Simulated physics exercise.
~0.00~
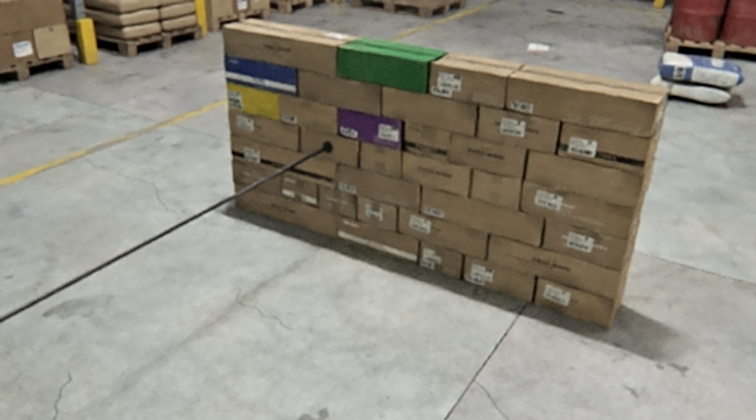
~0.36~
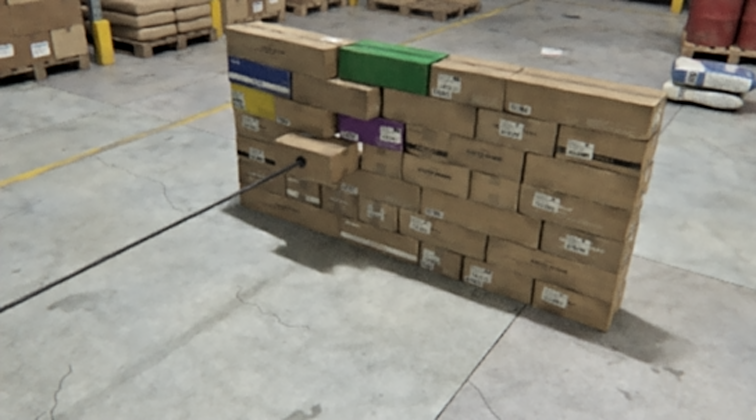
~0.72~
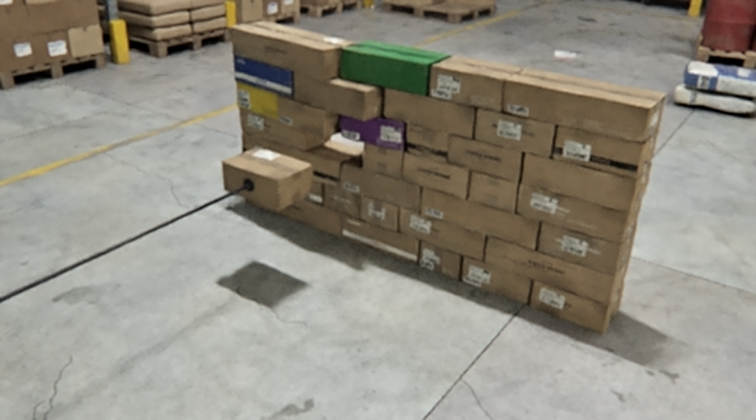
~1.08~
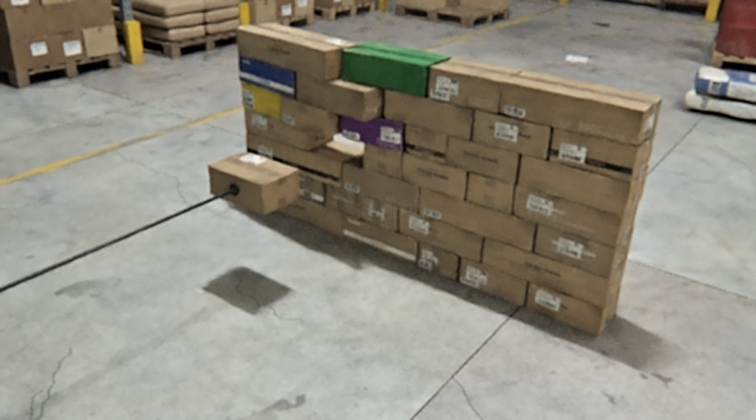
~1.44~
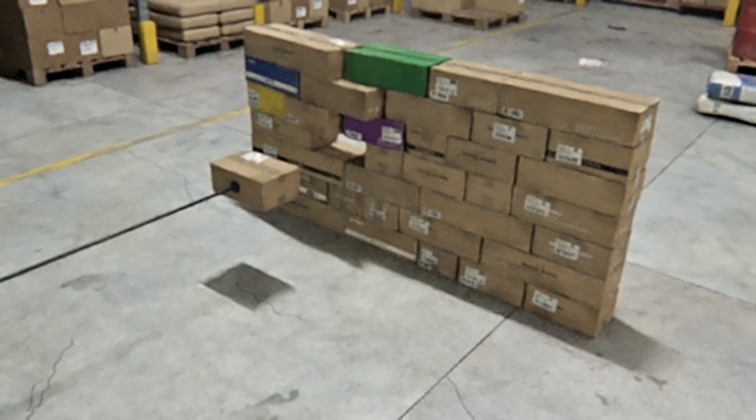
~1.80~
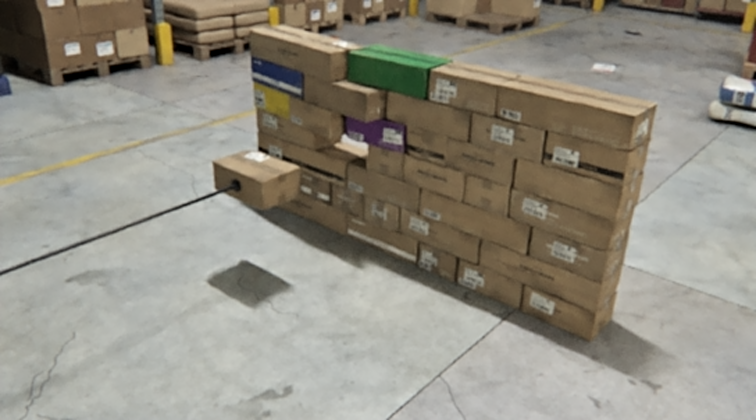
A black rod pulls a box out of a cardboard wall, which stays standing.
